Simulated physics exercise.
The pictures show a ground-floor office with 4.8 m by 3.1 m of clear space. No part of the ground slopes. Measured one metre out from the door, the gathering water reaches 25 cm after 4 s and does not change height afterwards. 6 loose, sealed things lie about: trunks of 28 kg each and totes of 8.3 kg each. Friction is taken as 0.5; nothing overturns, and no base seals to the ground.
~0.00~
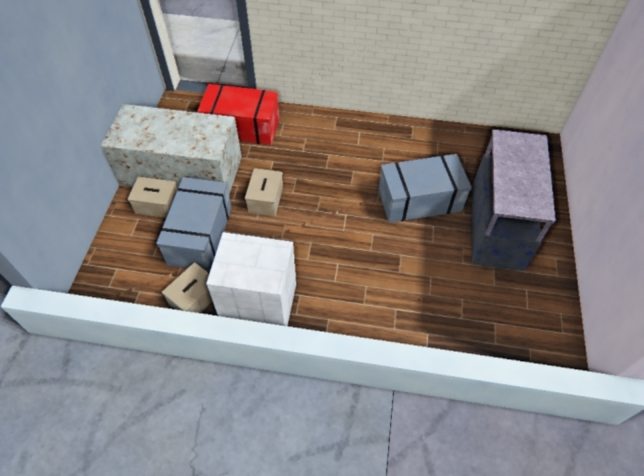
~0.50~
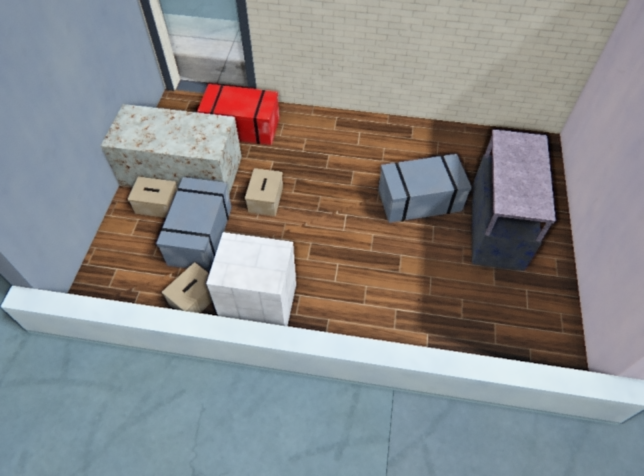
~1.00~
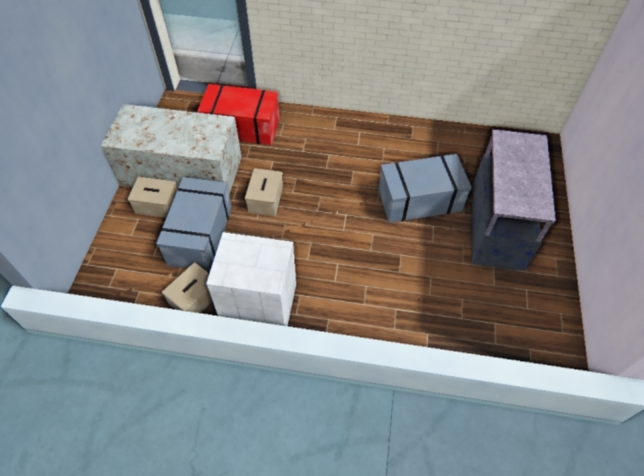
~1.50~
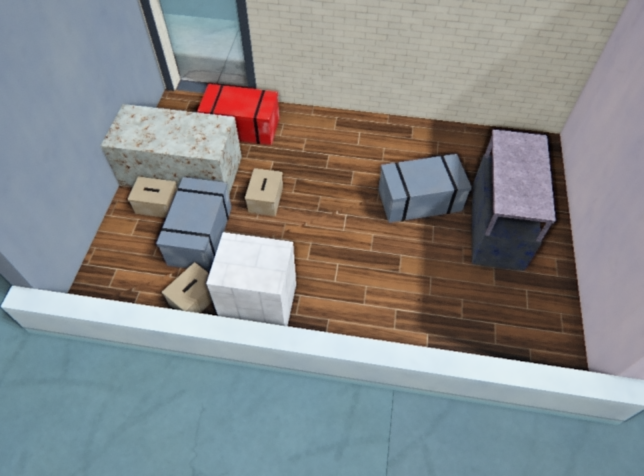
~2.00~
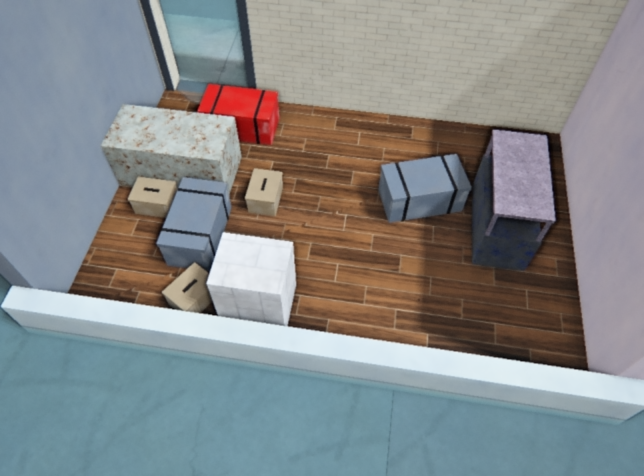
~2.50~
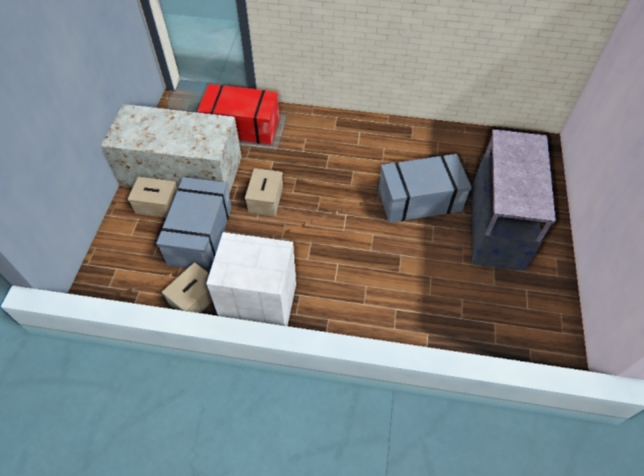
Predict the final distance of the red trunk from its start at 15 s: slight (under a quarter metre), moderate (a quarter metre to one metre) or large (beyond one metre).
It gets pushed well away.
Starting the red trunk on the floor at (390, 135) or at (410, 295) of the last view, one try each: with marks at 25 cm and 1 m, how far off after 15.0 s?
First try it drifts well away, second try it drifts well away.
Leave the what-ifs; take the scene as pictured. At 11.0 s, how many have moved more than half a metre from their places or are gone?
2.
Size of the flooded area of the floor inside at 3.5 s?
Wet area: Approx. 1.5 m2.
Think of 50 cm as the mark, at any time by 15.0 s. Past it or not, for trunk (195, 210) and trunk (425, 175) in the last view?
Result, in order: Lower / higher.
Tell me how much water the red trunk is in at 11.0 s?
Roughly 15 cm at that moment.
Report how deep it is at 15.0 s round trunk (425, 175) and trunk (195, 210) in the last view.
Depth approx. 14 cm / 8 cm.
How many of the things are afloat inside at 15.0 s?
That would be 6 of them.
After 3.5 s the red trunk is near (238, 108), 0.1 m from its start, aground; 0 afloat.
After 6.8 s the red trunk is near (397, 140), 1.8 m from its start, aground; 0 afloat.
After 11.0 s the red trunk is near (536, 121), 3.2 m from its start, afloat; 2 afloat.
After 15.0 s the red trunk is near (537, 132), 3.2 m from its start, afloat; 6 afloat.
